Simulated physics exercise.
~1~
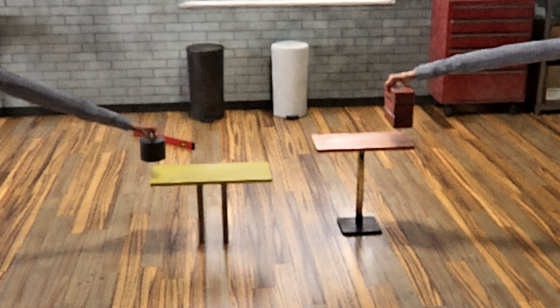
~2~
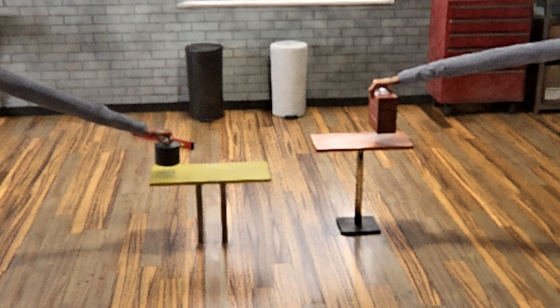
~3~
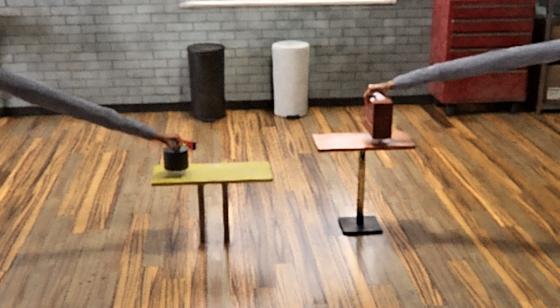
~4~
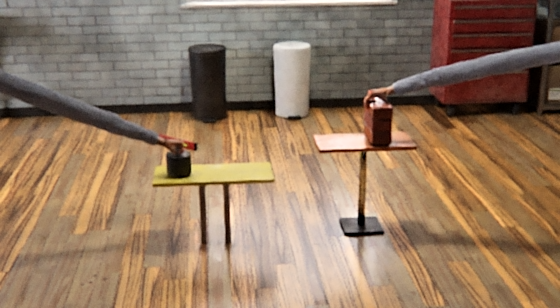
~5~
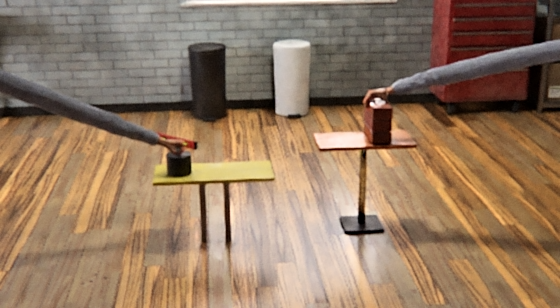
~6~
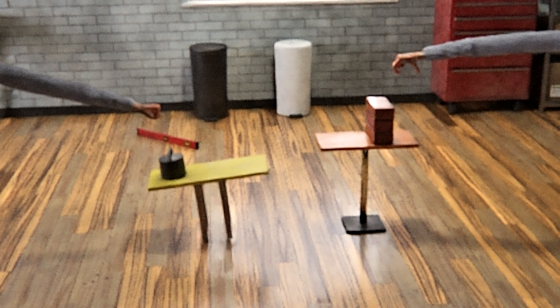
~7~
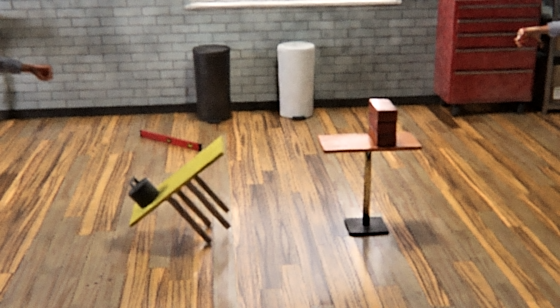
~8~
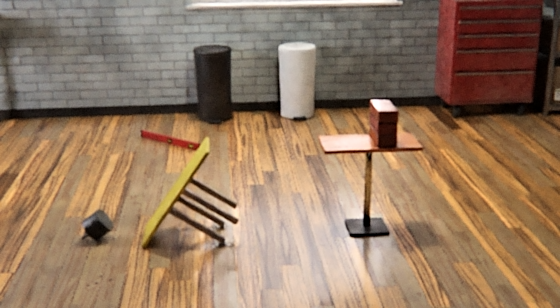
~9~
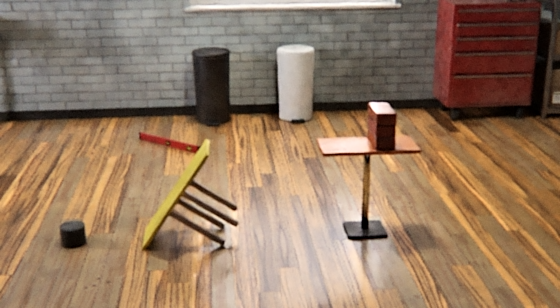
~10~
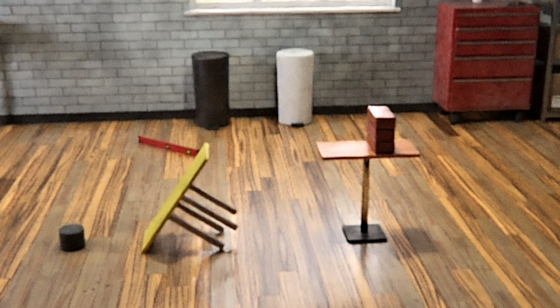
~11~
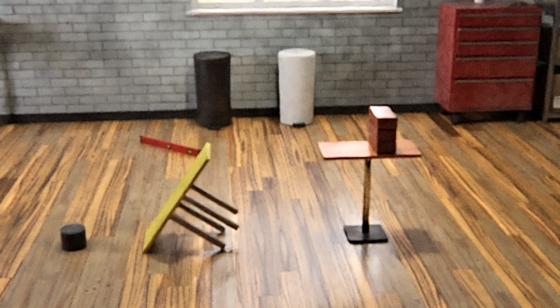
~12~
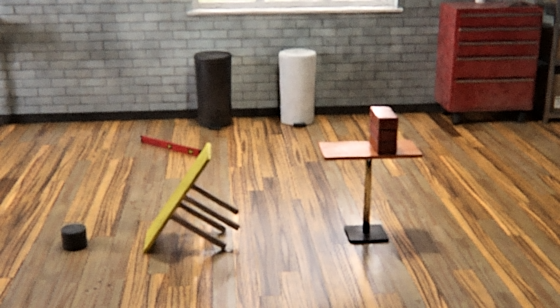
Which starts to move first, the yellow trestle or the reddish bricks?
The reddish bricks start to move first, as a hand brings them over the orange stand. The yellow trestle tips only later, after the hands let go.
